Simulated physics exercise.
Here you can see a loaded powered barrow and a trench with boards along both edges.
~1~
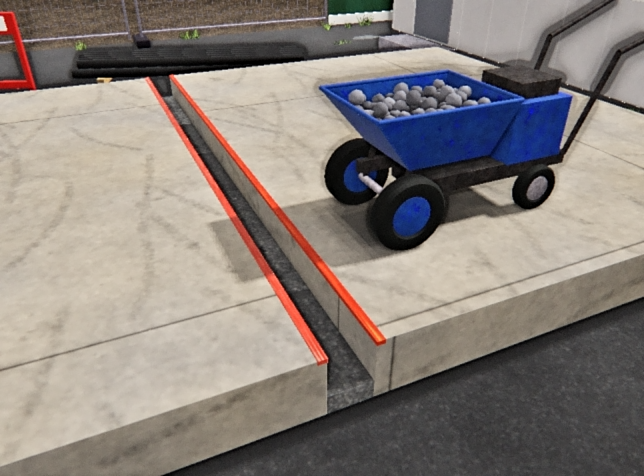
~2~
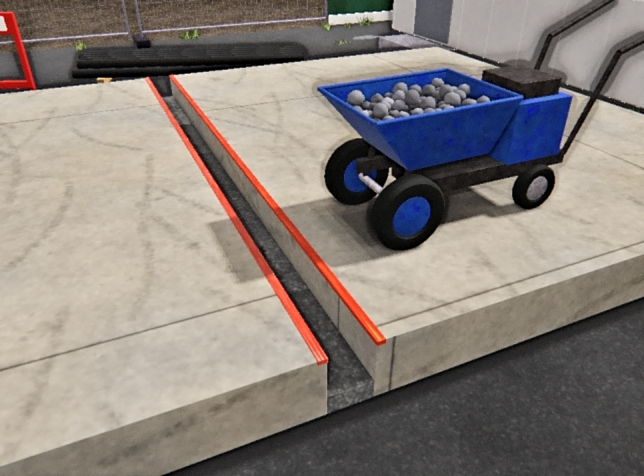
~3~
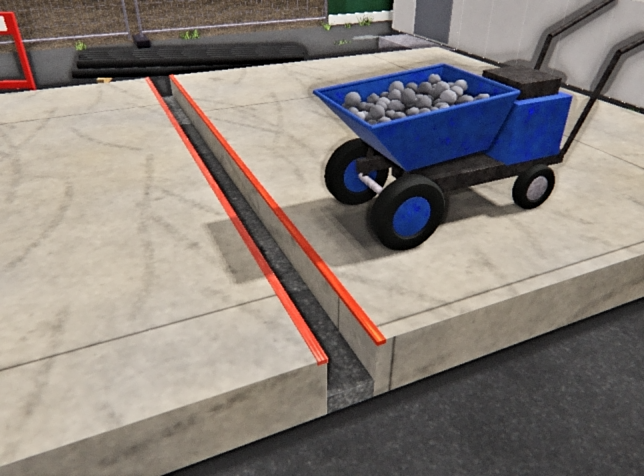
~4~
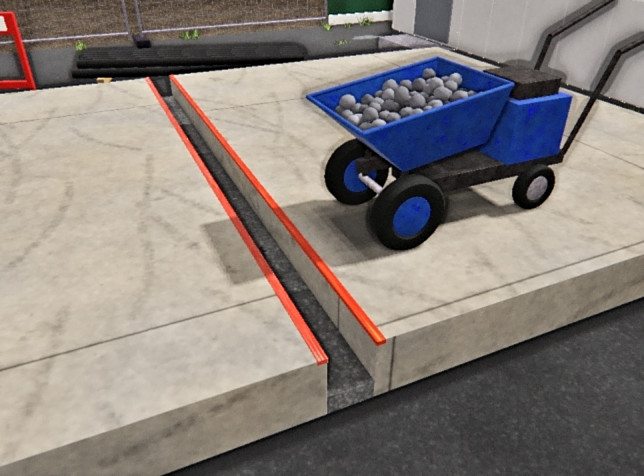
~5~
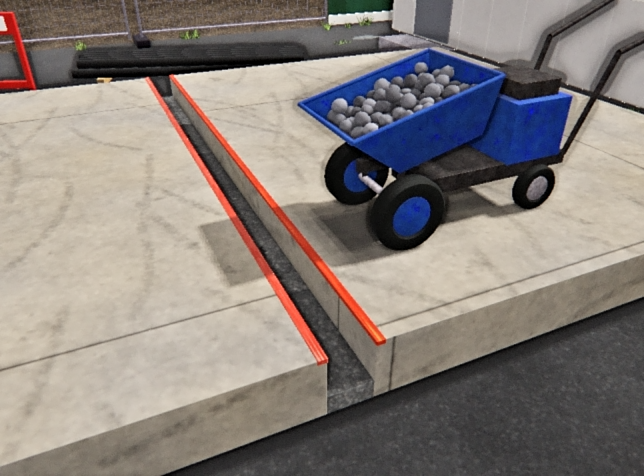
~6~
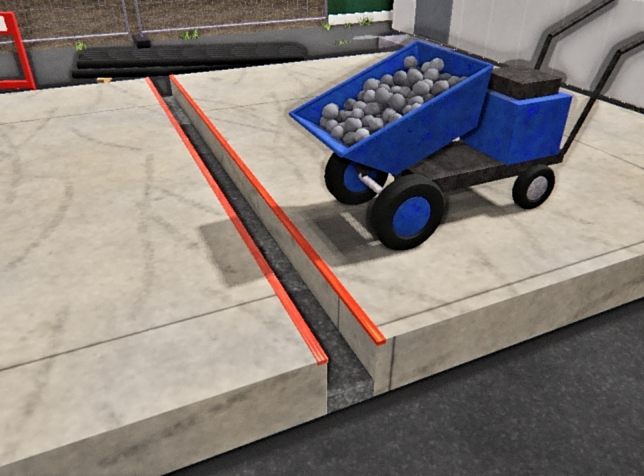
A blue powered barrow loaded with round grey cobbles tilts its skip toward the trench.
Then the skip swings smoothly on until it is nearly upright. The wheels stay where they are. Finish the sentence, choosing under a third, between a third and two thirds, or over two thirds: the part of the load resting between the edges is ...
The part between the edges is between a third and two thirds of the load.
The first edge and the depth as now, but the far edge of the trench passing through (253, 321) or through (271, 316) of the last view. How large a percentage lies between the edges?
Estimated share: Try 1 approx. 100 in a hundred, try 2 approx. 90 in a hundred.
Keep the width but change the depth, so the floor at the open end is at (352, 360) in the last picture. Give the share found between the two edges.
30 %.
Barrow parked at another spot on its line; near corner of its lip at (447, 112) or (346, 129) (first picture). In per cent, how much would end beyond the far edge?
Roughly 0 and 70 %.
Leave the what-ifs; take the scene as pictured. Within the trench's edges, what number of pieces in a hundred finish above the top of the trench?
Some 10 per cent.
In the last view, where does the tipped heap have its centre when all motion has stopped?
Around (267, 259).
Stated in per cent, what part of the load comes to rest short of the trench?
It works out to roughly 0 percent.
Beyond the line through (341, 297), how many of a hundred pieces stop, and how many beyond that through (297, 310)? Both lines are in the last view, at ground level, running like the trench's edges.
First some 90, then 30 per cent.
Soon, skip tipped steeply; all in the skip.
A while on, skip tipped right over; about two thirds in the skip; about a quarter in or heaped over the trench; a small part beyond it; a stray few falling.
Towards the end, skip tipped right over; about a quarter in the skip; about half in or heaped over the trench; about a third beyond it.
Finally, skip tipped right over; a small part in the skip; about half in or heaped over the trench; about a third beyond it.
